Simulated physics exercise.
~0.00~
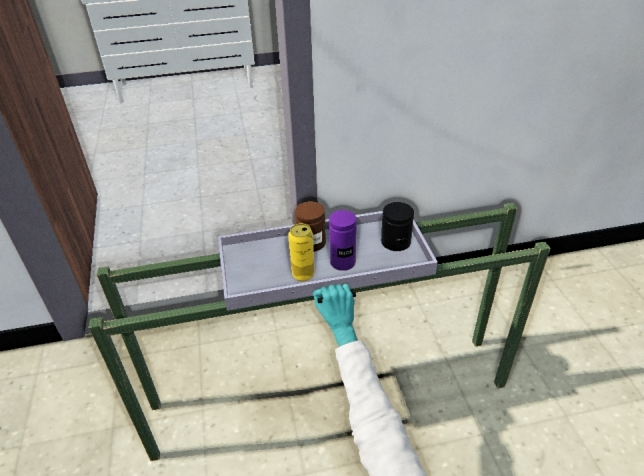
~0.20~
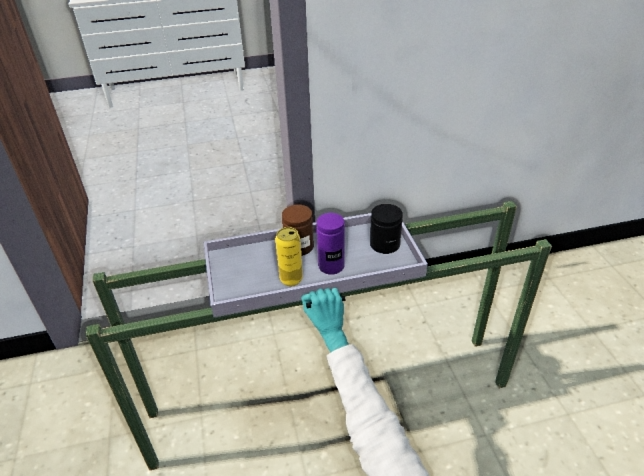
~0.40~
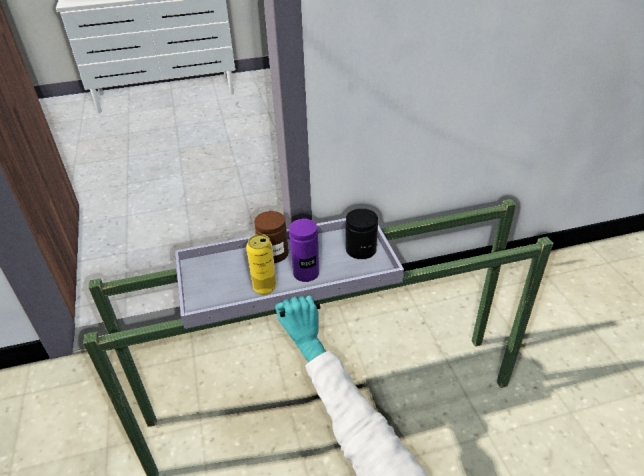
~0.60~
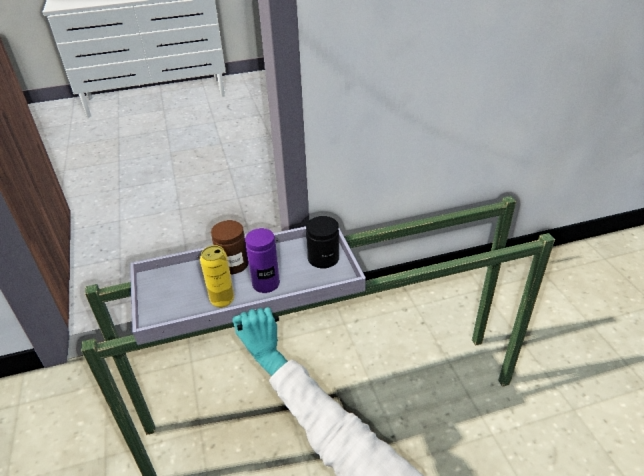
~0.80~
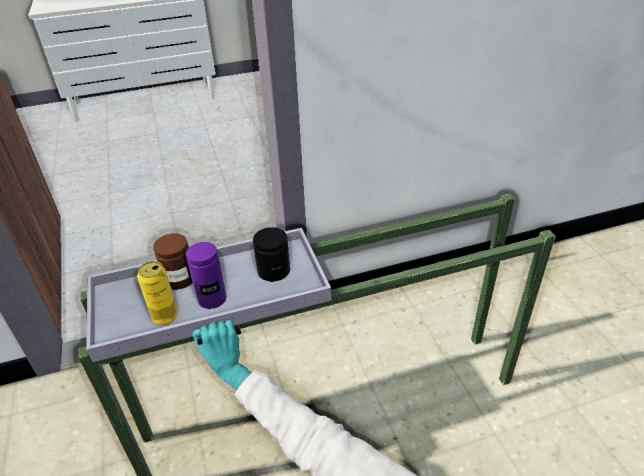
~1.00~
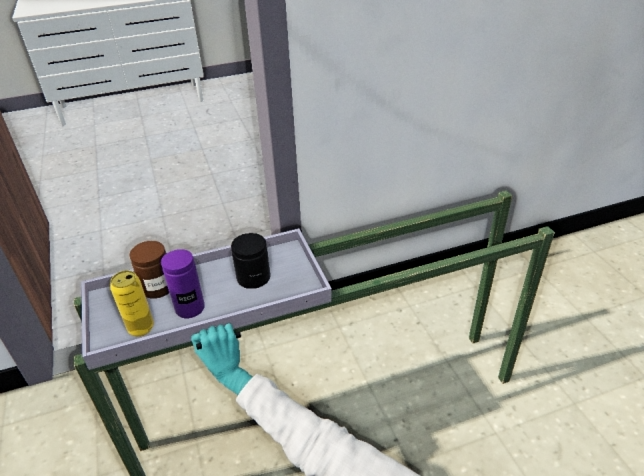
A grey tray holding a yellow can and purple, brown and black jars slid left along green rails, pushed by a teal-gloved hand, until it stopped at the left end, where the containers slid a little farther left, all still upright.
